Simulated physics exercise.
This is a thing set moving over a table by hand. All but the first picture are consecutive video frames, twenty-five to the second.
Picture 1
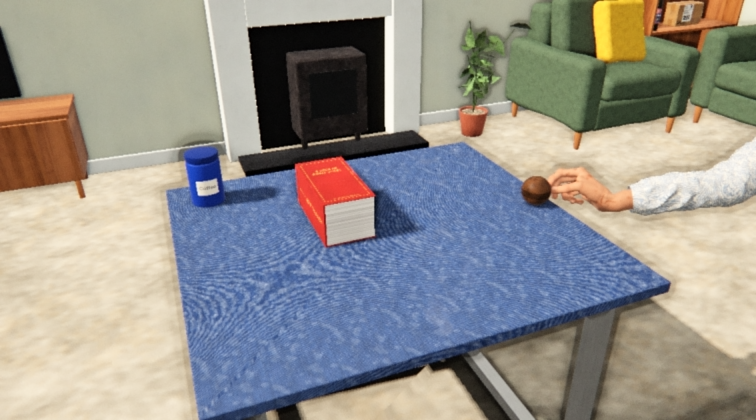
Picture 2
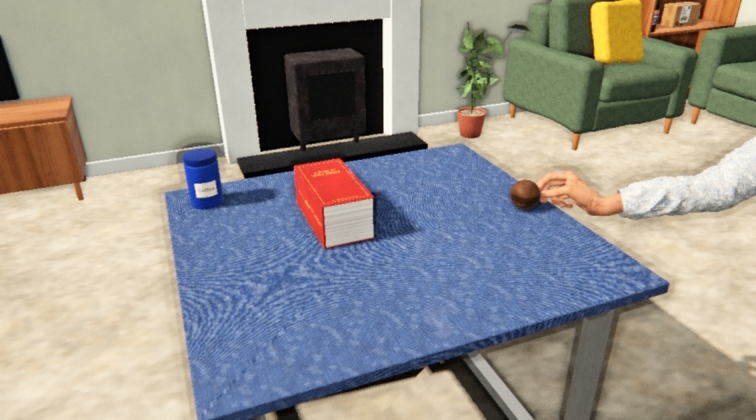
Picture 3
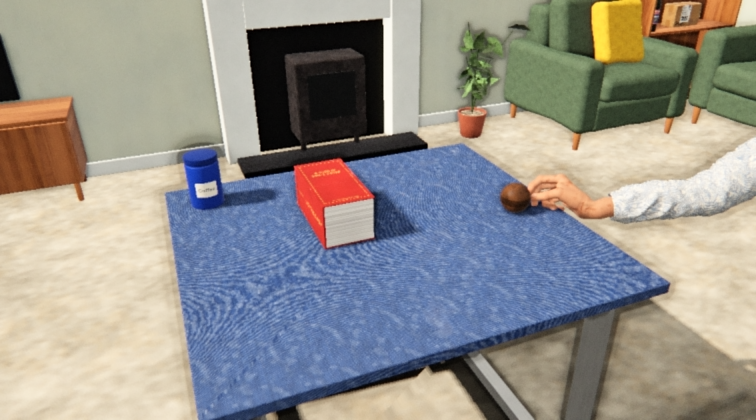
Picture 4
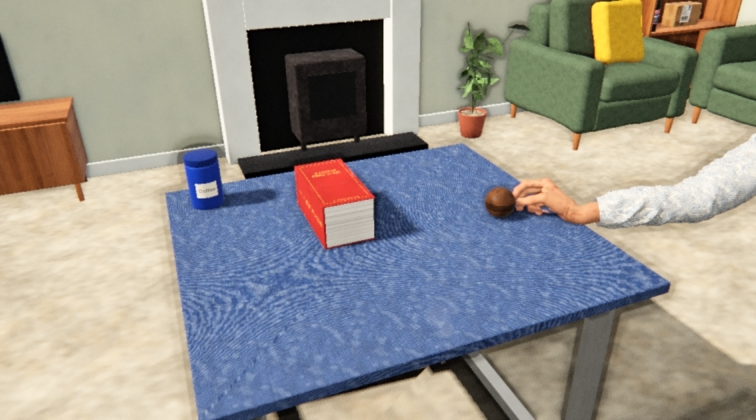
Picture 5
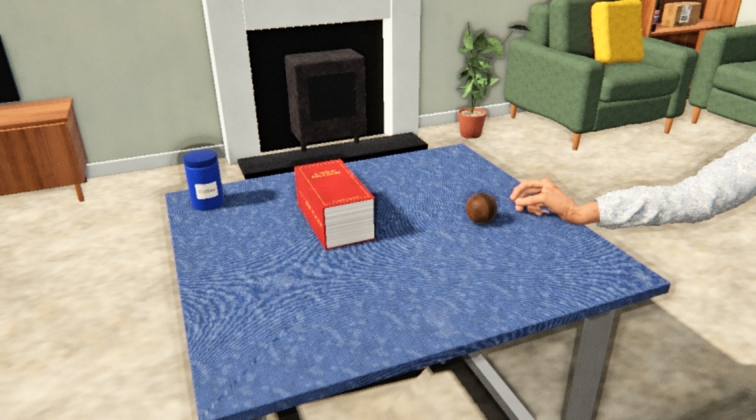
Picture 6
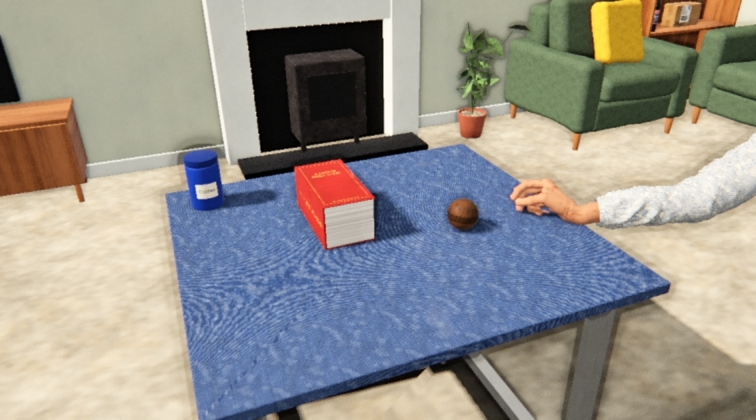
A brown ball is pushed left by a hand, then rolls away from it across the blue table.
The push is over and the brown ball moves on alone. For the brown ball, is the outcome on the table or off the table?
The brown ball goes over the edge.
Then, 0.40 s after the last picture, brown ball rolled well along near (253, 279).
Then, 0.80 s after the last picture, brown ball now off the table.
By the end, off the table, brown ball.
